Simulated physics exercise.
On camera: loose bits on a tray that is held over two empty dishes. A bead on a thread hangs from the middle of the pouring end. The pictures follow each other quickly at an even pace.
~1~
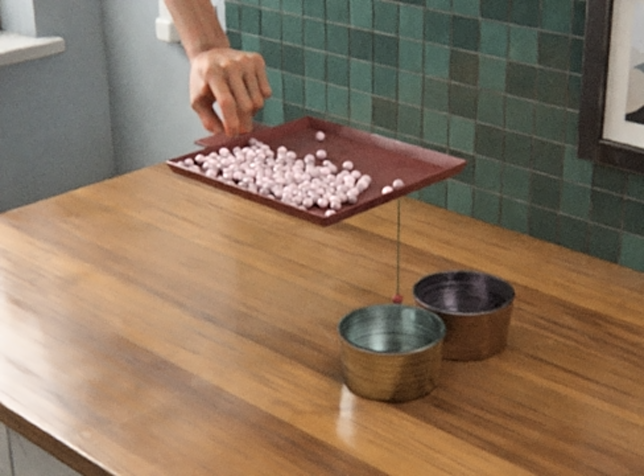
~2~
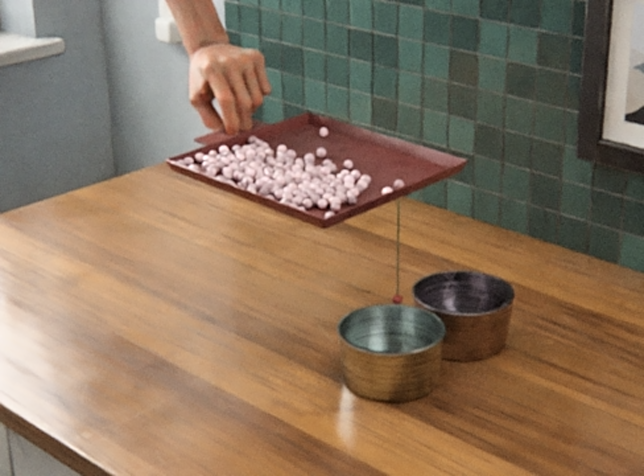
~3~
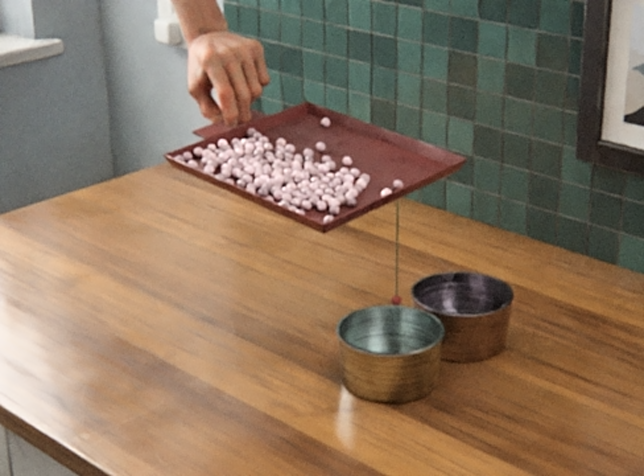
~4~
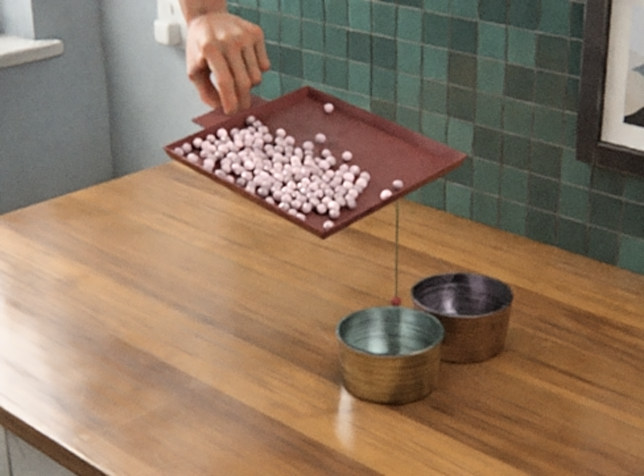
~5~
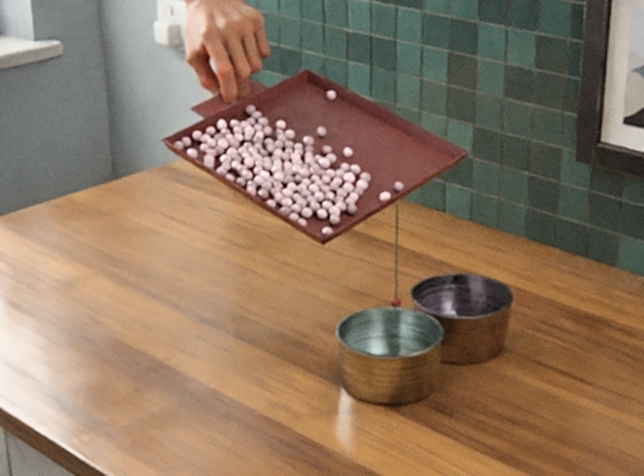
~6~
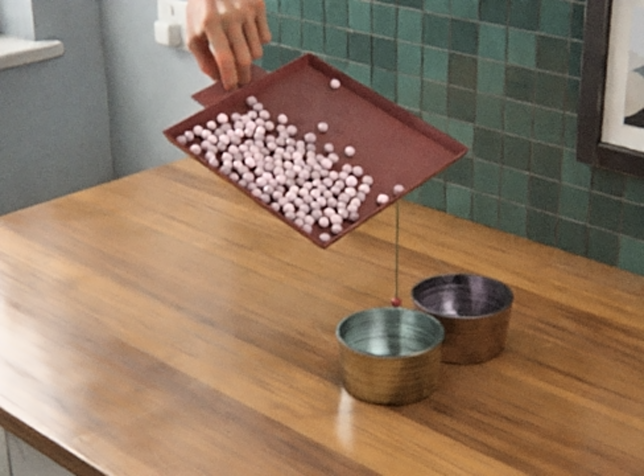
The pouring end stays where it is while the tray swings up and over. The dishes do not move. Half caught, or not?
Together they catch under half.
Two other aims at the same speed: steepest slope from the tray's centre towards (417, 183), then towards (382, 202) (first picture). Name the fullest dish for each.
In turn: The right-hand dish; the left-hand dish.
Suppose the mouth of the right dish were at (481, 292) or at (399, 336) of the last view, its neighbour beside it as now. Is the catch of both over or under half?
At the first place less than half, at the second above a half.
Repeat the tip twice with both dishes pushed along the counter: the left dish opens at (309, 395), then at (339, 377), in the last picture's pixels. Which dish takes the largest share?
In turn: The dish on the right; the left one.
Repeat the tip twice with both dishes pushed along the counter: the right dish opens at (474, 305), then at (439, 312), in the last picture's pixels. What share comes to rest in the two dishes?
In turn 20 and 70 in a hundred.
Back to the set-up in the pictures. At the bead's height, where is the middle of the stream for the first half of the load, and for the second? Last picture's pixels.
Around (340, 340) and then (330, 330).
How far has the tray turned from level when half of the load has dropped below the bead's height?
At about 70°.
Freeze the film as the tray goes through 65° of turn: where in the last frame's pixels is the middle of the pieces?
Near (327, 282).
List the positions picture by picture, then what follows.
The first picture shows corners of the pouring end (325, 214) and (461, 161), level; middle of the load (289, 176), sugar pearls; left dish (431, 365); right dish (502, 326); bead on its thread (398, 299).
The second picture shows corners of the pouring end (325, 216) and (460, 160), level; middle of the load (289, 175).
The third picture shows corners of the pouring end (324, 221) and (460, 158), tipped barely, lowest at the left corner; middle of the load (288, 173).
The fourth picture shows corners of the pouring end (324, 228) and (460, 155), tipped a little, lowest at the left corner; middle of the load (288, 169).
The fifth picture shows corners of the pouring end (323, 234) and (460, 152), tipped clearly, lowest at the left corner; middle of the load (288, 167).
The sixth picture shows corners of the pouring end (324, 239) and (462, 148), tipped clearly, lowest at the left corner; middle of the load (288, 167), every one on the move; left dish (430, 368); right dish (501, 329).
Just after the last frame, tray tipped steeply; roughly a third on the tray; about a tenth in the left dish; roughly a quarter outside both; roughly a quarter in the air.
A moment on, tray tipped past a quarter turn; about a tenth in the left dish; the larger part outside both; just a few in the air.
Further on, tray tipped past a quarter turn; about a tenth in the left dish; the larger part outside both.
When it is over, tray tipped past a quarter turn; about a tenth in the left dish; not one in the right dish; the larger part outside both.
